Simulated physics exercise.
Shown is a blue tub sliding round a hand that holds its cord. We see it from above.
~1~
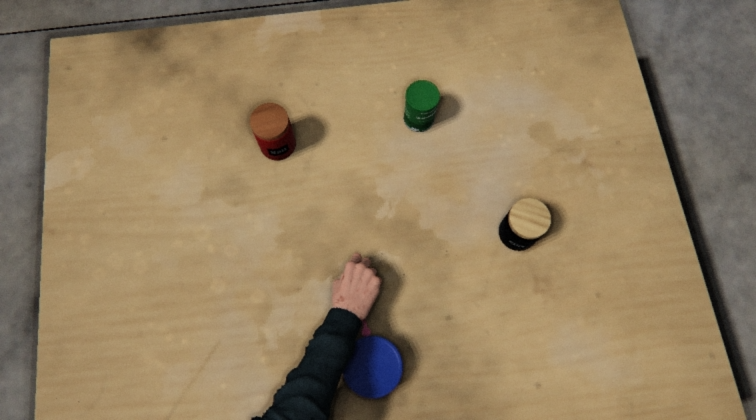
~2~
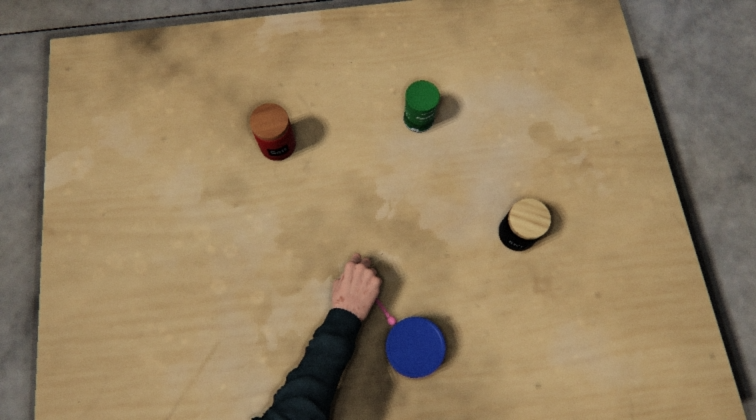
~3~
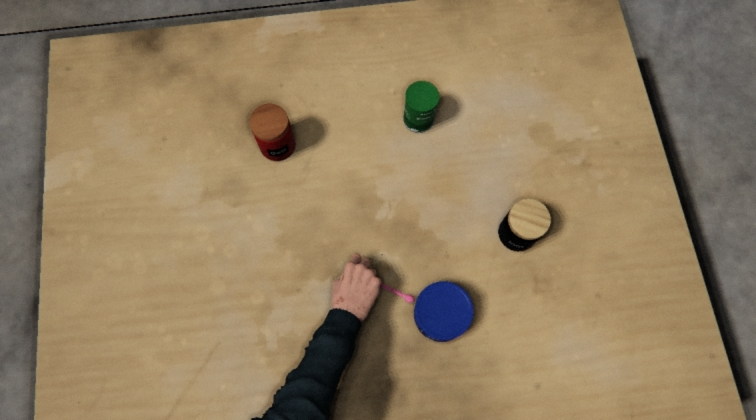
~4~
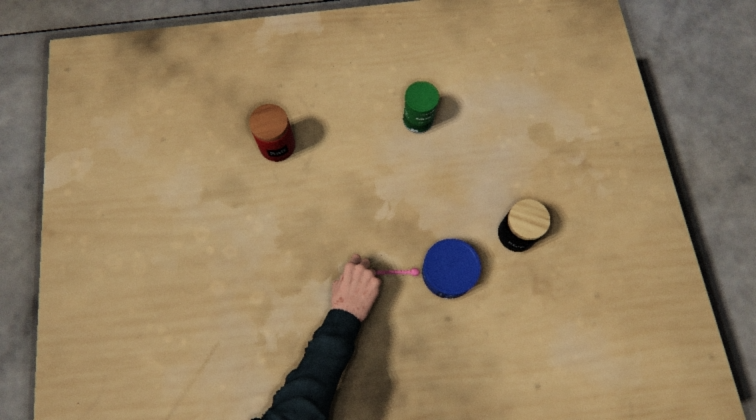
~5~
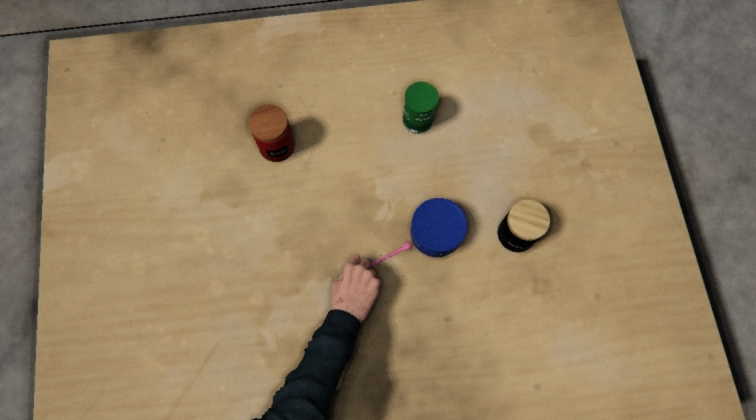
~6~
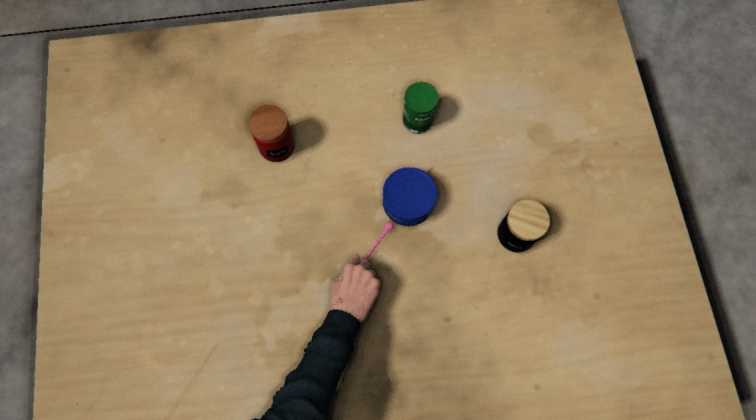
A blue tub on a pink cord slid anticlockwise around a hand holding the cord on a wooden board, passing near a black jar, while the red jar and green tin stayed still.
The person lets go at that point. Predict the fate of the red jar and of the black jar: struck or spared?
Red jar - struck; black jar - spared.
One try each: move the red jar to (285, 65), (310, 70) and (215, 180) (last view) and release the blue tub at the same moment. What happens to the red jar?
Result per position - 1: No collision; 2: No collision; 3: No collision.
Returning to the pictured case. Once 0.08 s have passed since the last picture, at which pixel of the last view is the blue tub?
Approx. location: (335, 163).
Then, 0.08 s on from there, tub near (335, 163).
Then, 0.20 s on from there, tub near (304, 146); red jar pushed aside.
In the end, tub near (301, 145); red jar pushed aside. The red jar takes the knock and the black jar stays untouched.
